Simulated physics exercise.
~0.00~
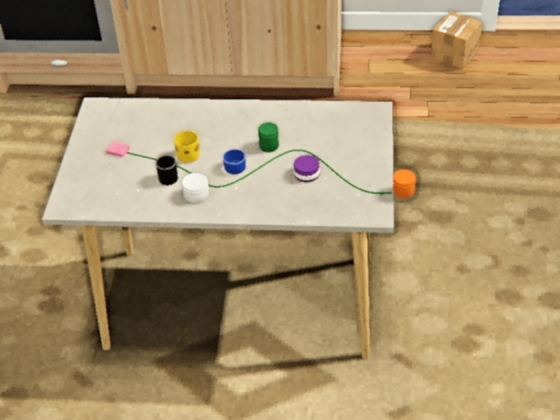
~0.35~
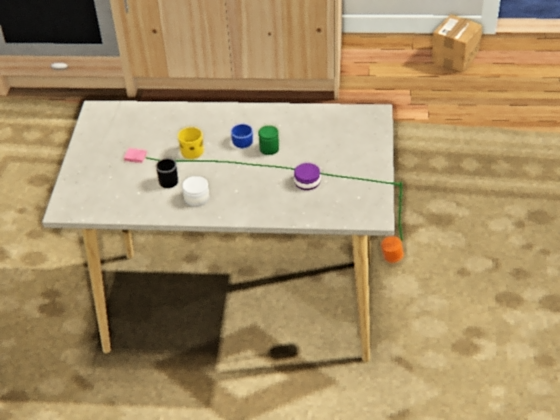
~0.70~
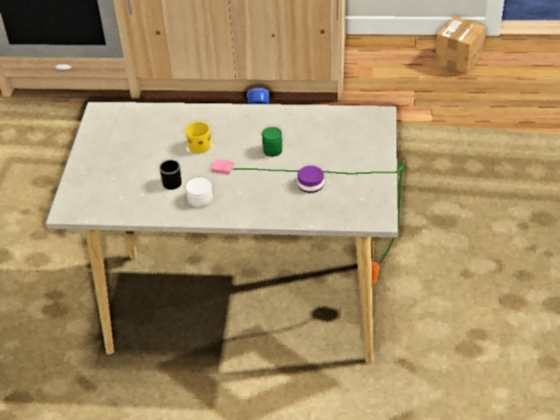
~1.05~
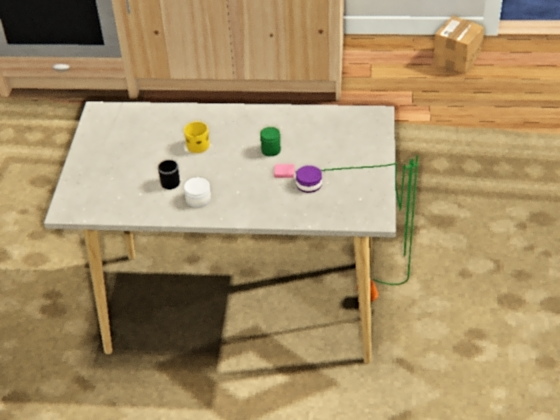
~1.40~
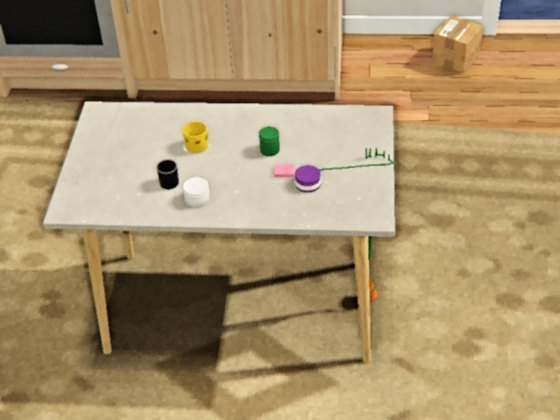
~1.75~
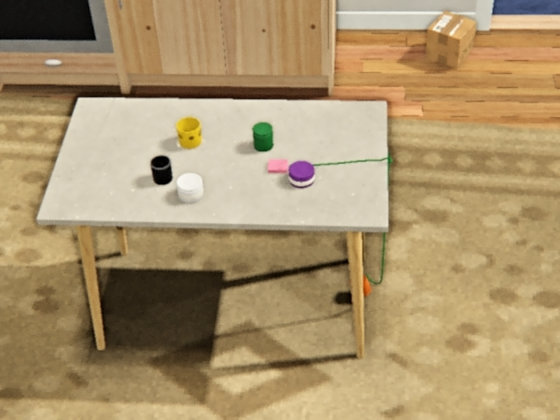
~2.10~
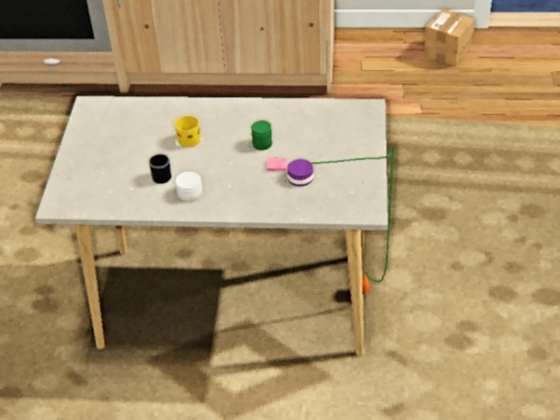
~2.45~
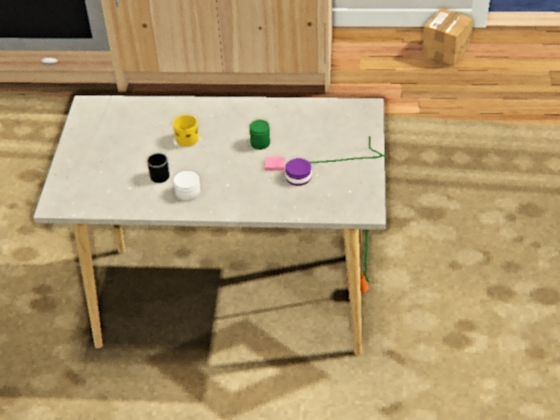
On a kitchen table, a falling orange speaker drags the pink phone right, and the blue mug drops off.
